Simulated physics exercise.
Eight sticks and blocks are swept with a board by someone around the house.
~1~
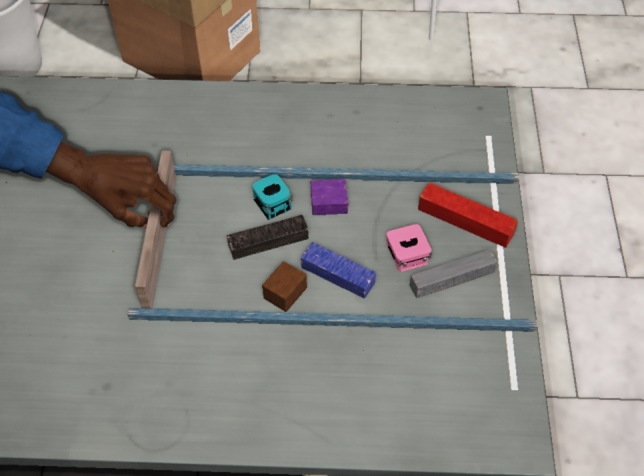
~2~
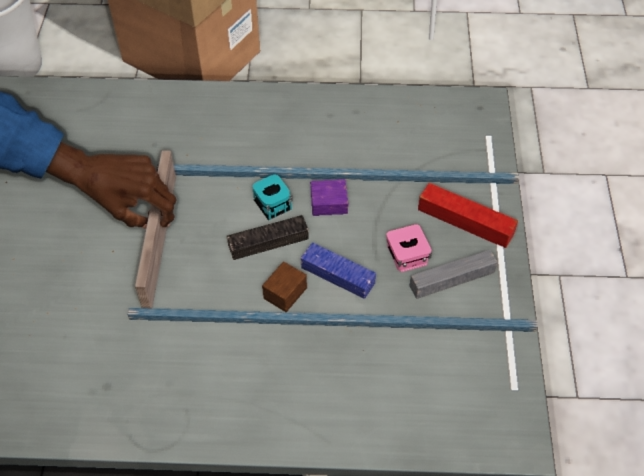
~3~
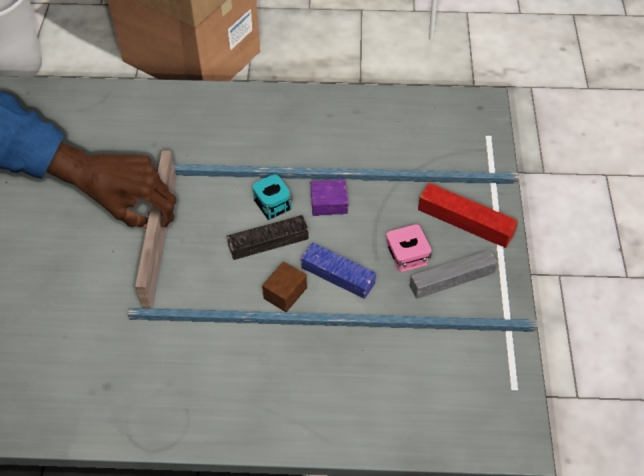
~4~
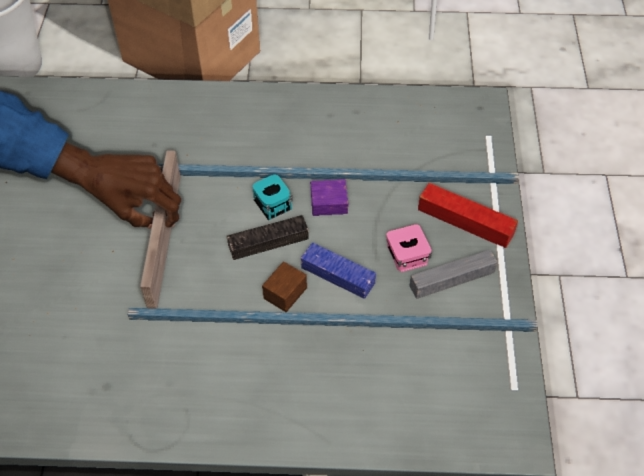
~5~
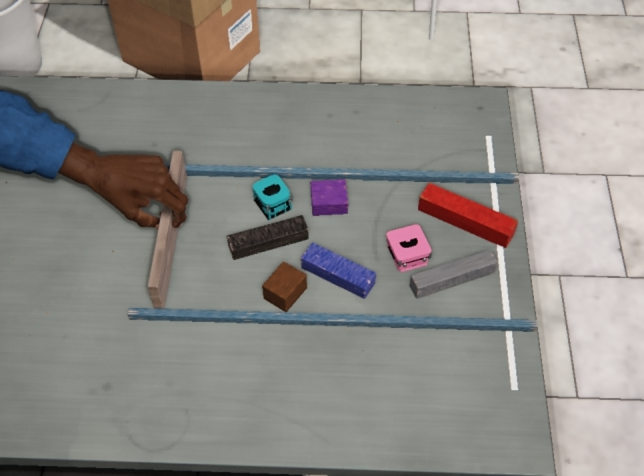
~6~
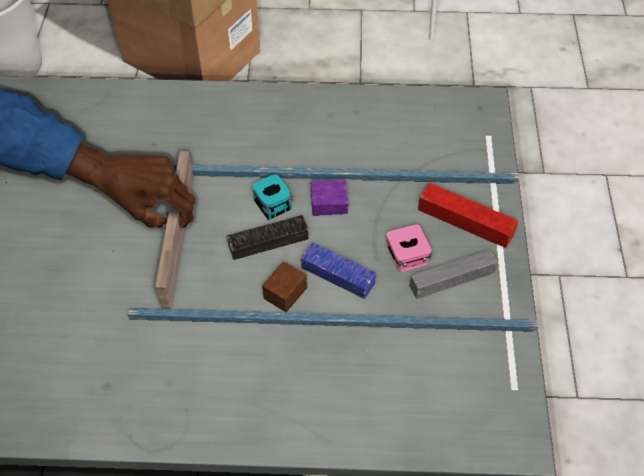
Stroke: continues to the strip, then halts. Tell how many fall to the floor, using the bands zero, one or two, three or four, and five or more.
Five or more fall to the floor.
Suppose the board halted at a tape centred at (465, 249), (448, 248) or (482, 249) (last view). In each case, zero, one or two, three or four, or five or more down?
Count per stopping tape, as listed: 1 or 2, either one or two, either three or four.
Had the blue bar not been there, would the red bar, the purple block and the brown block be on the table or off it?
I'd say the red bar ends up down, the purple block ends up down, and the brown block stays where it is.
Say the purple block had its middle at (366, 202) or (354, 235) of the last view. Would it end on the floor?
In order, falls away; falls away.
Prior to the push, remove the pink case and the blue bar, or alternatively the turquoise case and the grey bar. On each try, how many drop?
Result, first then second: 4, 4.
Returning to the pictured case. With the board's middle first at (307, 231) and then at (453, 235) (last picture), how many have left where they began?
First 5 and then 8.
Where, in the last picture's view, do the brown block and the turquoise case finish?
I'd put one at around (522, 301) and the other at around (512, 207).
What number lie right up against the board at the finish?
Well, it touches 2.
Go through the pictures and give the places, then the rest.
Red bar (467, 215); grey bar (453, 274); pink case (408, 249); board (157, 227); tape (500, 250), in the first frame.
Grey bar (453, 274); black bar (268, 238), in the second frame.
Pink case (408, 249); blue bar (338, 270), in the third frame.
Red bar (467, 215); board (162, 227), in the fourth frame.
Grey bar (453, 274); purple block (329, 198), in the fifth frame.
Red bar (467, 215); grey bar (453, 274); pink case (408, 249); board (176, 228); tape (500, 250), in the sixth frame.
Soon after, none off yet; red bar at rest near (467, 215); grey bar at rest near (453, 274); pink case at rest near (408, 249).
By the end, the number that fall off is five or more; fallen, black bar, purple block, blue bar, pink case, grey bar and red bar.
